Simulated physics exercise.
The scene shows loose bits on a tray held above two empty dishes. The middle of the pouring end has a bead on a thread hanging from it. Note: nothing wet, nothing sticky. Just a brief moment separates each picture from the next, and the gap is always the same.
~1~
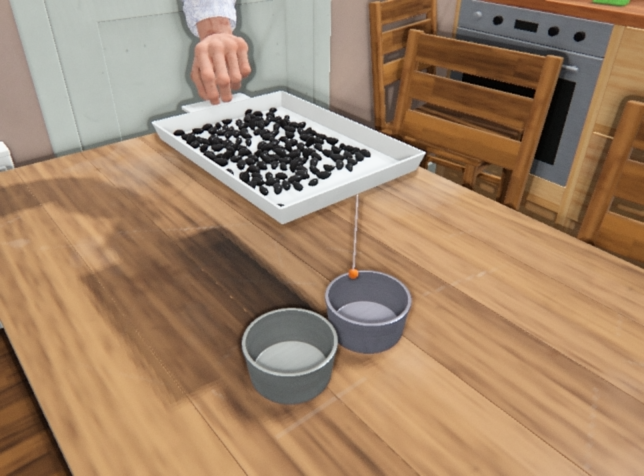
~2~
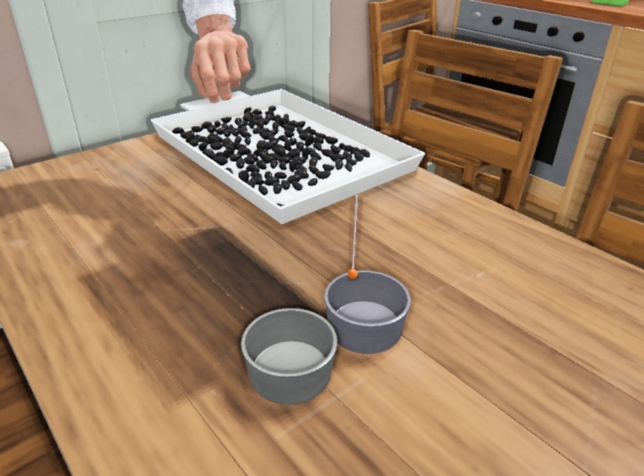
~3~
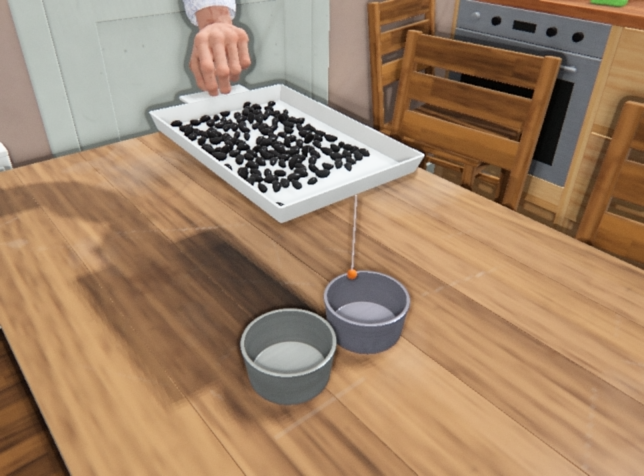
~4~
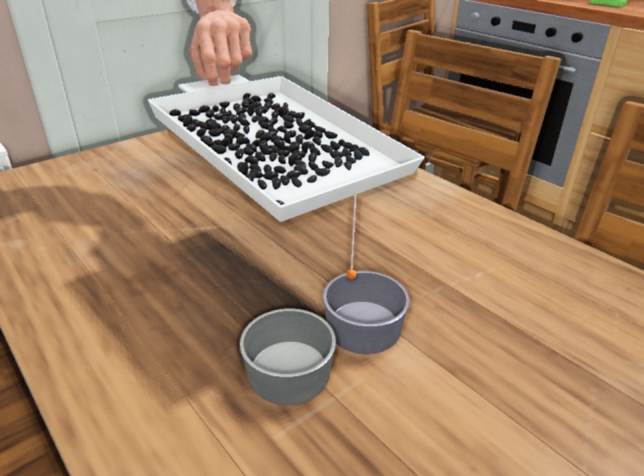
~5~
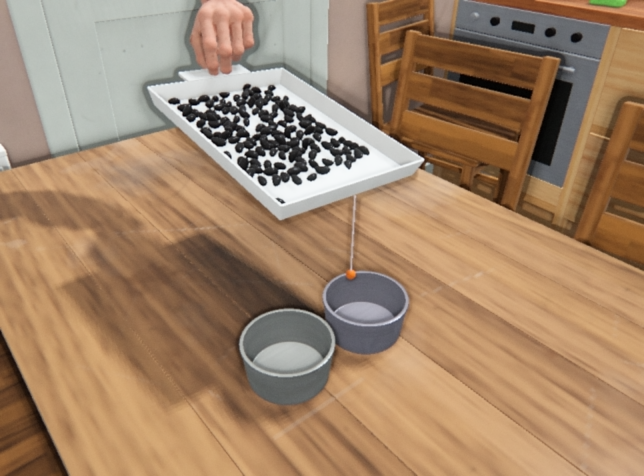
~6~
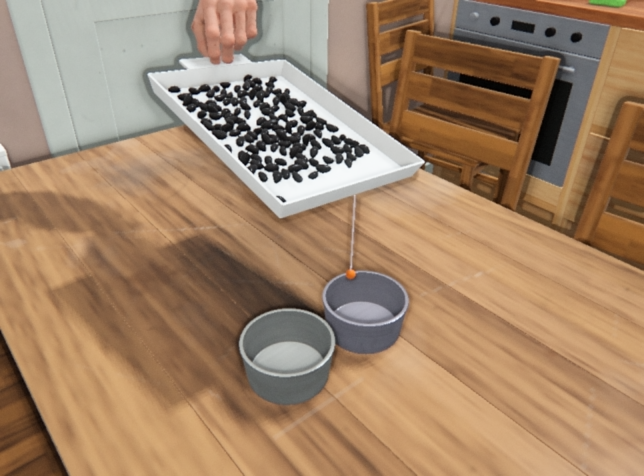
A white tray of black beans, gripped by a hand at its far end, started out nearly level above two empty dishes, then its back slowly rose while the beans stayed spread across it.
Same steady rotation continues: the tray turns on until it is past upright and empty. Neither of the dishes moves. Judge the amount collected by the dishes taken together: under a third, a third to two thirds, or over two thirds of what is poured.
Falls short of a third.
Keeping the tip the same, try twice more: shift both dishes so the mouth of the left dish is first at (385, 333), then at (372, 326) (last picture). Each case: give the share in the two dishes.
You'd get 40 in a hundred first and 60 in a hundred after that.
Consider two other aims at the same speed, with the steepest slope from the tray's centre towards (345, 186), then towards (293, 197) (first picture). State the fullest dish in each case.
Order of results: The right-placed dish, followed by the left-placed dish.
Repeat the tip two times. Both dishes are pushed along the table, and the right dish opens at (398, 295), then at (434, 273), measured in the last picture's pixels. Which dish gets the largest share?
Run 1: The one on the right side. Run 2: The one on the right side.
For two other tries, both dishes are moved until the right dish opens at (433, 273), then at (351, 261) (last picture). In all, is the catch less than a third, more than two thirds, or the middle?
Beyond two thirds; below one third.
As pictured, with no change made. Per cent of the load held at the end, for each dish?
Roughly: Left 0 %, right 20 %.
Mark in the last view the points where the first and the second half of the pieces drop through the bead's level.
Roughly at (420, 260) first, and then at (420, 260).
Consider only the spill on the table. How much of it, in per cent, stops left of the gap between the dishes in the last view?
0 %, roughly.
Shortly afterwards, tray tipped steeply; all but a few on the tray; only a few in the right dish.
Next, tray tipped right over; near half on the tray; a little in the right dish; a little outside both; near a third in the air.
Some moments later, tray tipped past a quarter turn; near a quarter in the right dish; the bulk outside both.
In the end, tray tipped past a quarter turn; none at all in the left dish; near a quarter in the right dish; the bulk outside both.
